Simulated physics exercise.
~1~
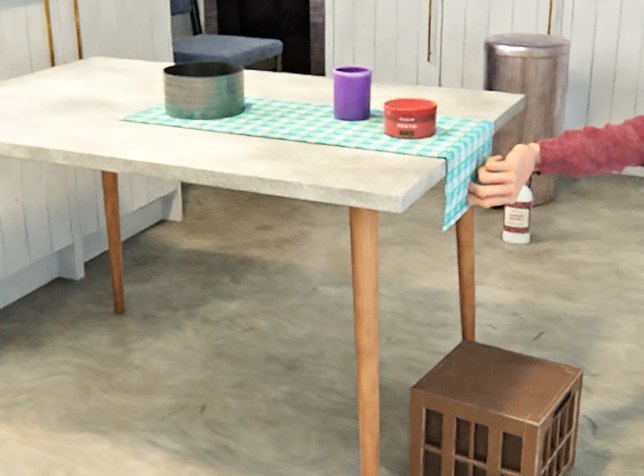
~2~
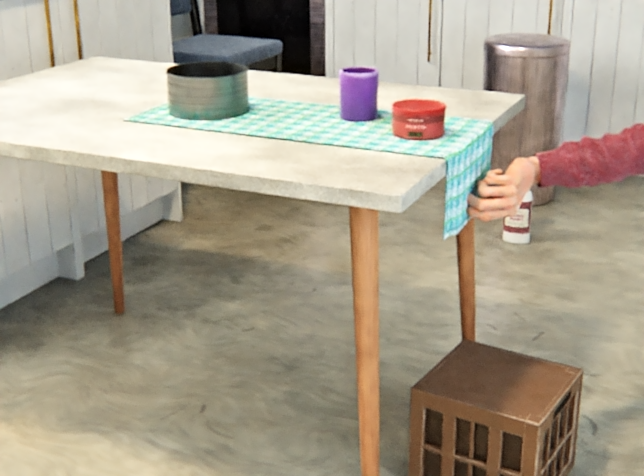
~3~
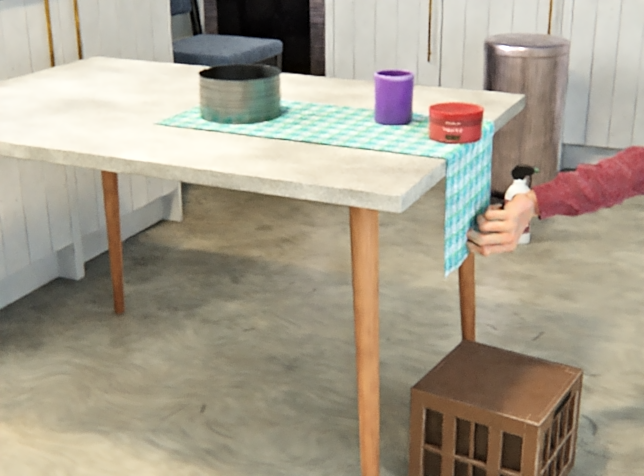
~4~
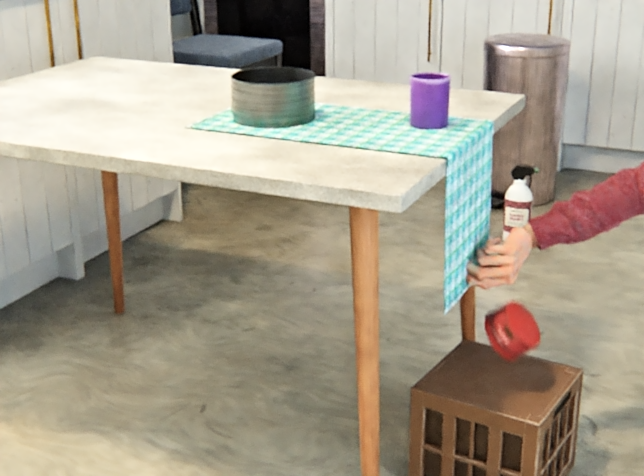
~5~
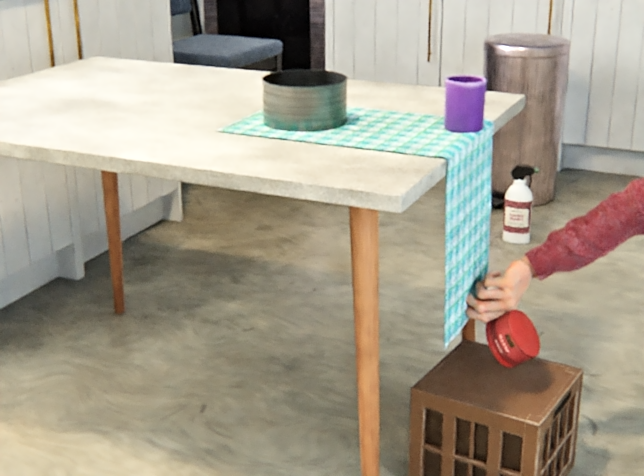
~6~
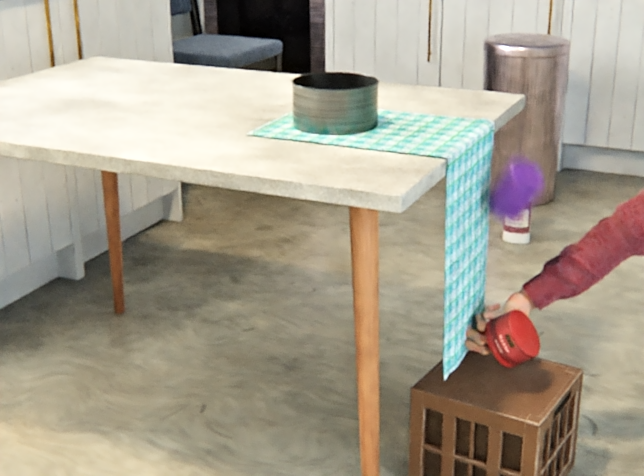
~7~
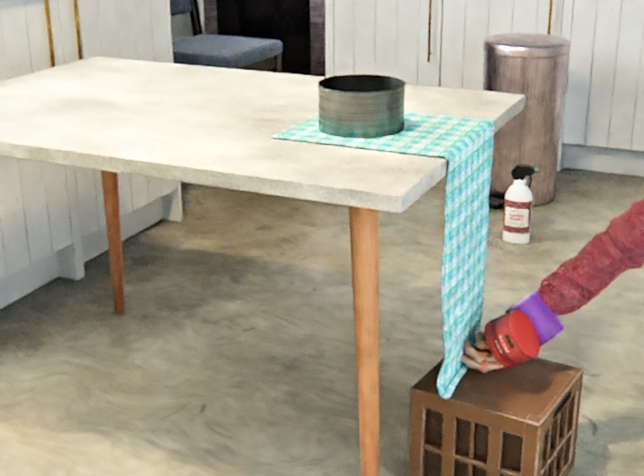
At a table, a hand pulls the runner down, tipping off a tub, then a mug.
